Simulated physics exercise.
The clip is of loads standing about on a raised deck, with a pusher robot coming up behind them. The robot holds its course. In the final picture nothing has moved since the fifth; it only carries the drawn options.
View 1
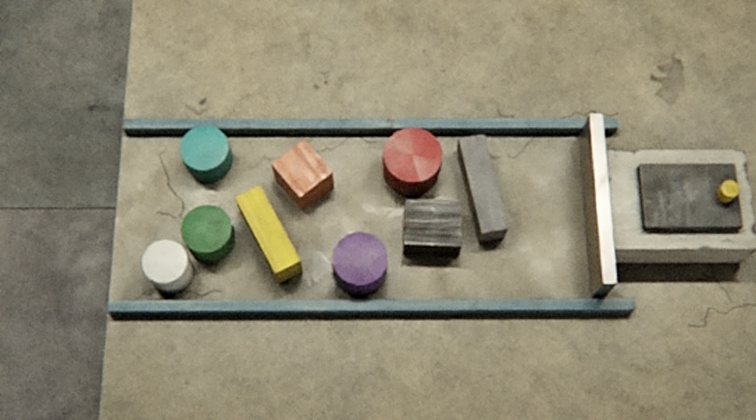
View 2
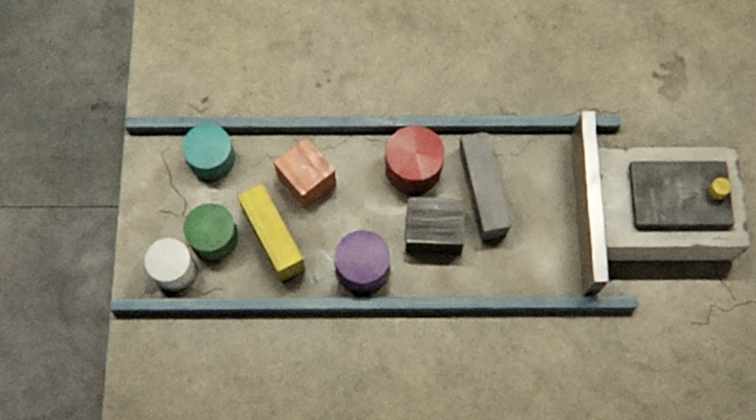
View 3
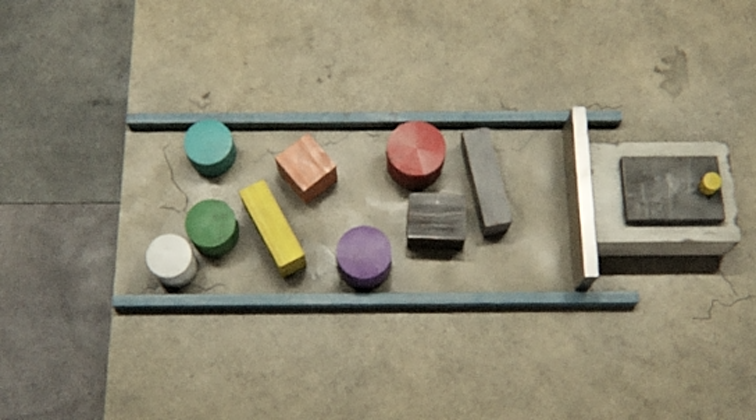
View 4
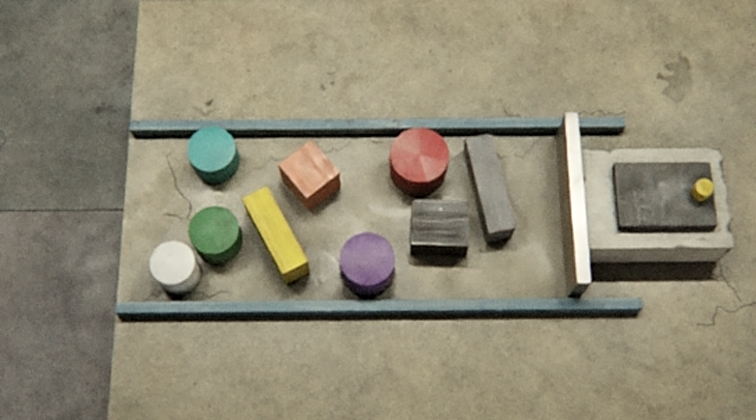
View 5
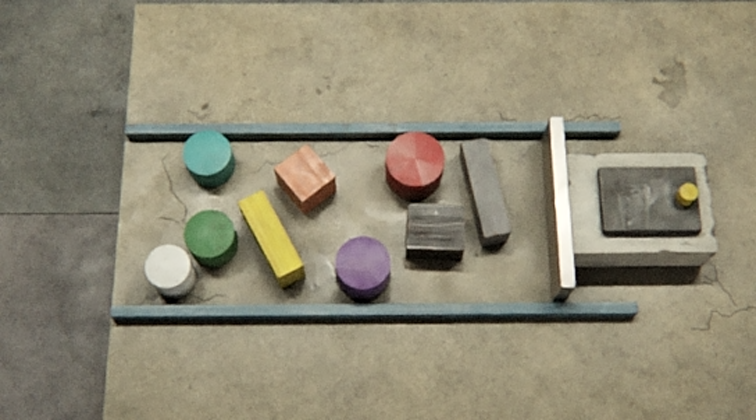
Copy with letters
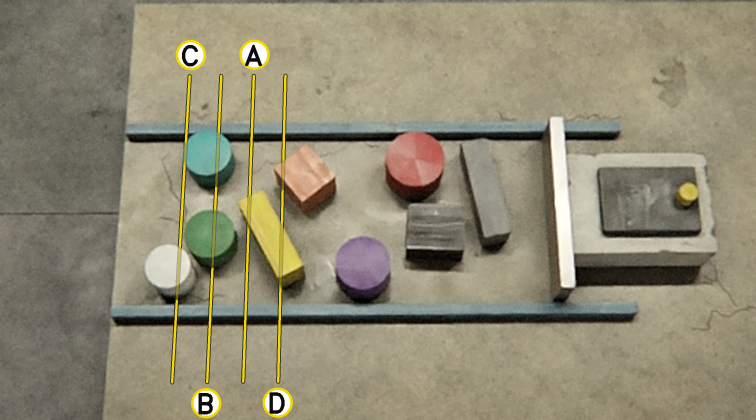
A pusher robot with a wide pale blade creeping left between blue rails towards standing coloured canisters, crates and bars, which stay still.
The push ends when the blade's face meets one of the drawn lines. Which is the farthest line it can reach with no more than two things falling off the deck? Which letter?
The farthest such stop is A.
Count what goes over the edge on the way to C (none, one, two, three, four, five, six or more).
By then, five.
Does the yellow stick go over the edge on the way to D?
No.
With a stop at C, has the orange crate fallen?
Yes.
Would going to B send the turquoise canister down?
Yes.
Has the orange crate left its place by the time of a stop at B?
Yes.
On the marked copy, A at (249, 221); B at (215, 221); C at (181, 221); D at (282, 221).
With A. Early on, robot (529, 200); purple canister (344, 276); red canister (384, 167).
Further on, robot (416, 201); white canister (153, 282); green canister (180, 244).
At the end, robot (329, 201); green canister over the edge; white canister (116, 282); one fallen.
As for the rest, B drops four; C drops five; D is within the limit but short.
